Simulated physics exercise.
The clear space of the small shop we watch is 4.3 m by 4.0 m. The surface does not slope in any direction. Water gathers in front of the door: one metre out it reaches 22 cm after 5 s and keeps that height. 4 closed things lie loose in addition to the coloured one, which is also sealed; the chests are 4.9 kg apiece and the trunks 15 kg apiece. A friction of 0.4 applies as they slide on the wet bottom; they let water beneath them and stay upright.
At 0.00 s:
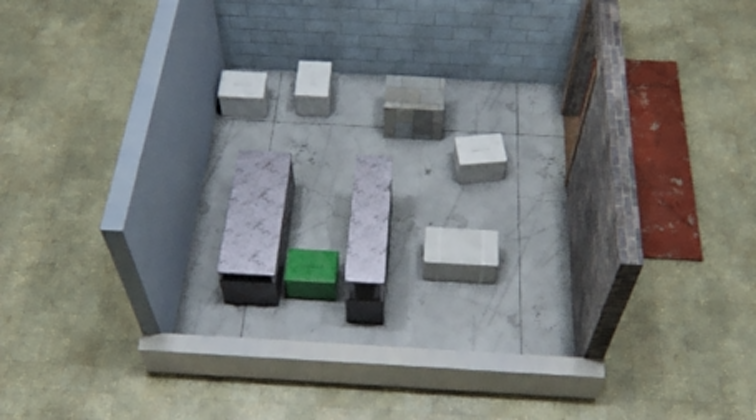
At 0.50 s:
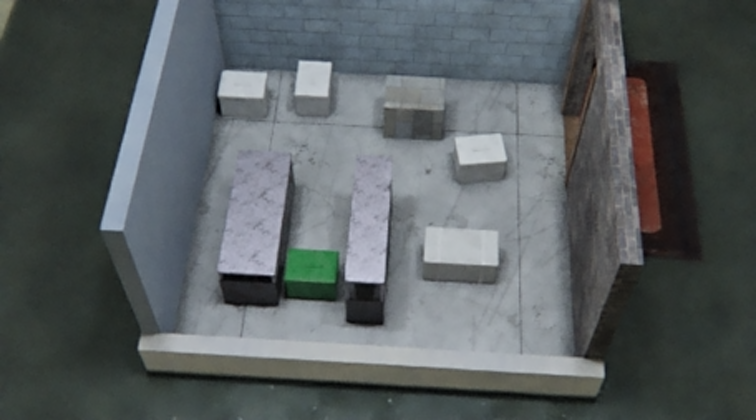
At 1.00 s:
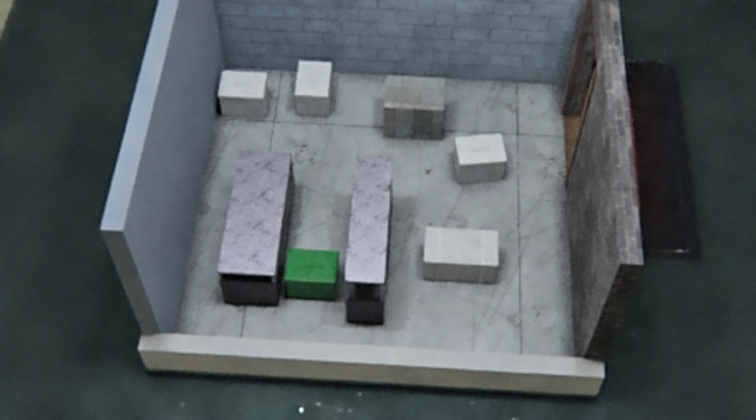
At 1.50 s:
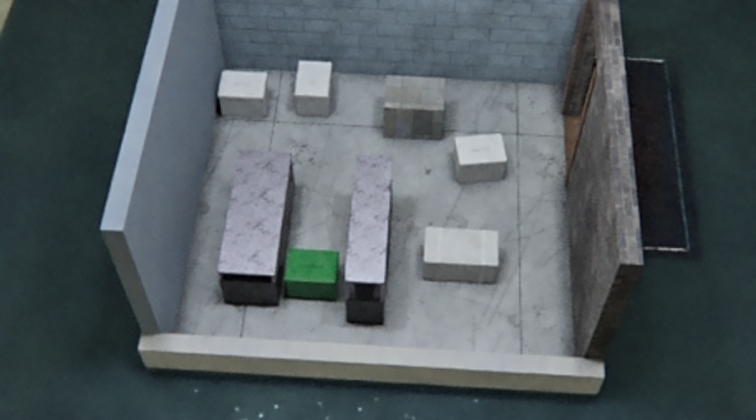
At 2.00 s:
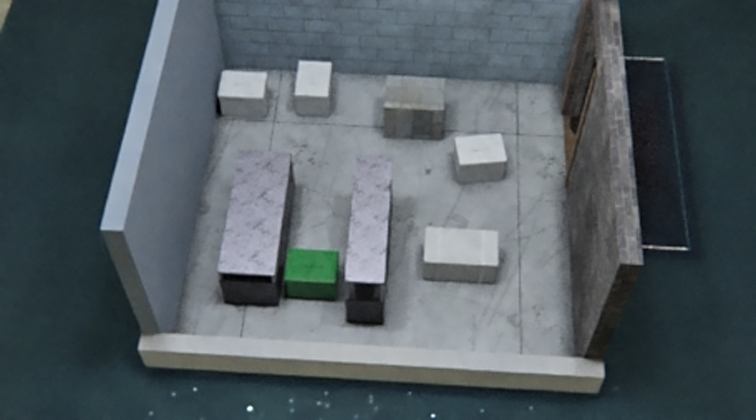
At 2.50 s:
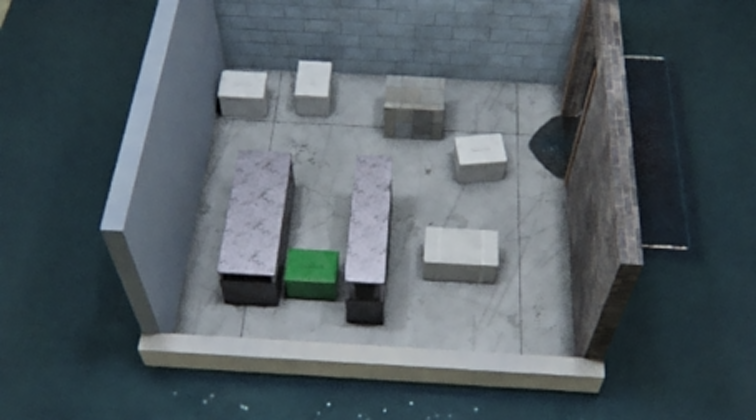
Dark water spreading over the ground around a small open-topped room, then entering by the right-hand doorway while the boxes stay still.
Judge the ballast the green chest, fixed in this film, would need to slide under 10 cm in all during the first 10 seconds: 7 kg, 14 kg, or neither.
It will take the heavier choice to stop it.
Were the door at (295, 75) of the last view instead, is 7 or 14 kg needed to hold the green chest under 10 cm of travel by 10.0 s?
Under that setup, neither option succeeds.
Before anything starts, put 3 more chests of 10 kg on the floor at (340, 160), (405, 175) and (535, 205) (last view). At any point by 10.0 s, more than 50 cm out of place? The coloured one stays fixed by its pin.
One by one: Too far, too far and not far enough.
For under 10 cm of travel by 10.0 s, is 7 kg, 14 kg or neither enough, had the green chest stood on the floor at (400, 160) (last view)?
Result: Both fail.
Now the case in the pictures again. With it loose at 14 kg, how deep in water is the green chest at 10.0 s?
Roughly 4 cm.
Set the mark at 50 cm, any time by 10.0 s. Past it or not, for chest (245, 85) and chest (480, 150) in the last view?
The first is within the mark and the second is beyond the mark.
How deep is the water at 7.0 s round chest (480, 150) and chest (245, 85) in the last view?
About 5 and 3 cm.
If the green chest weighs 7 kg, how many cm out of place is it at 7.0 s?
Shift: Roughly 0 cm.
After 3.5 s the green chest would be 0 cm from its start with 7 kg and 0 cm from its start with 14 kg; 0 cm of water round it then.
After 4.5 s the green chest would be 0 cm from its start with 7 kg and 0 cm from its start with 14 kg; 0 cm of water round it then.
After 7.0 s the green chest would be 0 cm from its start with 7 kg and 0 cm from its start with 14 kg; 1 cm of water round it then.
After 10.0 s the green chest would be 62 cm from its start with 7 kg and 0 cm from its start with 14 kg; 4 cm of water round it then.
